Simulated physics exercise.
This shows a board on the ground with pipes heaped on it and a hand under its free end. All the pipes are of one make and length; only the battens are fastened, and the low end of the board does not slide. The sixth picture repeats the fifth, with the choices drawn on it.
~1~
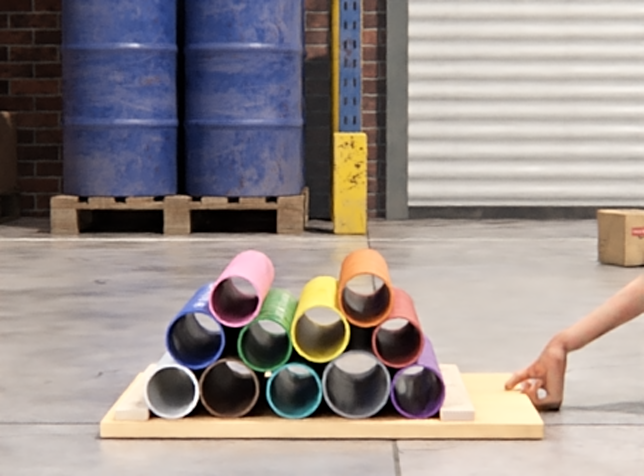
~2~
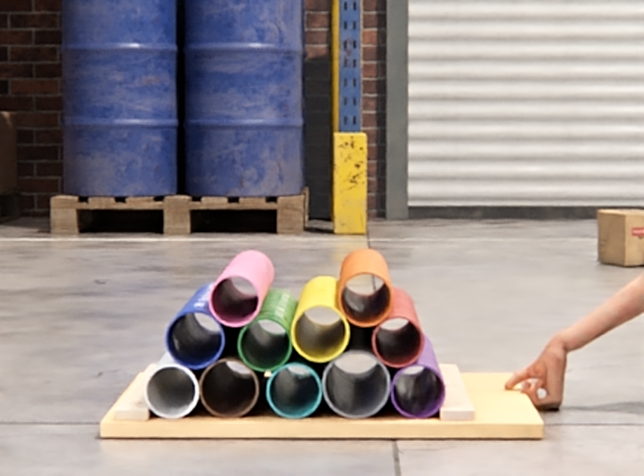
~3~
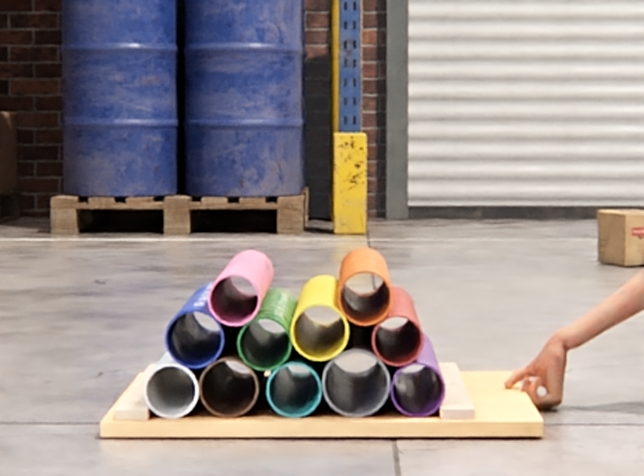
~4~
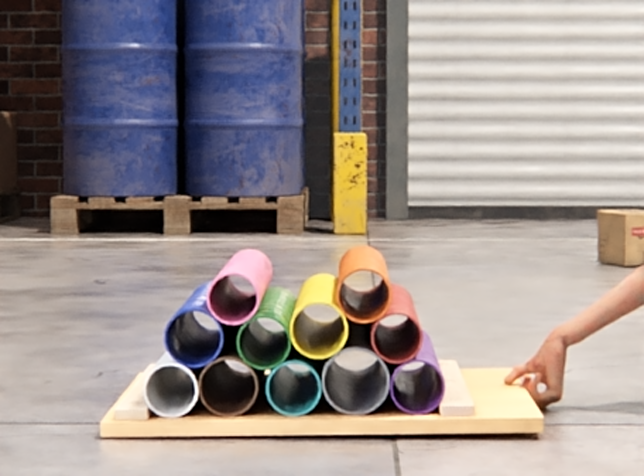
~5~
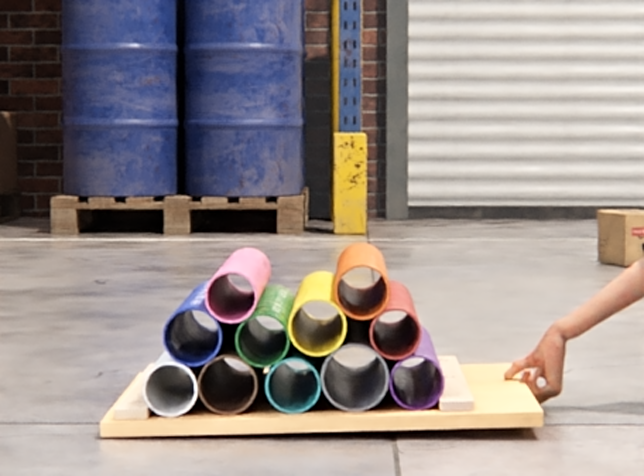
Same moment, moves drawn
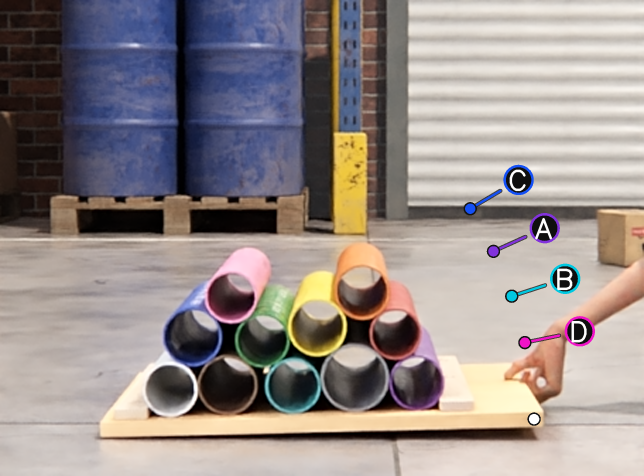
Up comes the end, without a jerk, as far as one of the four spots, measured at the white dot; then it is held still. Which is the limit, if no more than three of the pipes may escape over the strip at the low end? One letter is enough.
Raise it to D.
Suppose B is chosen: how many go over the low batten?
The count is five.
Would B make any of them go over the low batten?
At B: Yes.
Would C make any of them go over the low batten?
At C: Yes.
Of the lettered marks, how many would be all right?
One of the four.
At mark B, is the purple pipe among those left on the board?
The purple pipe: Yes.
On the marked copy, A at (494, 252); B at (512, 296); C at (470, 208); D at (525, 343); the white dot at (534, 419).
Taking D. A third of the way, board at 11°.
Two thirds of the way, board at 12°.
When it is over, board at 12°, none over the low batten.
As for the rest, A five over the low batten; B five over the low batten; C eleven over the low batten.
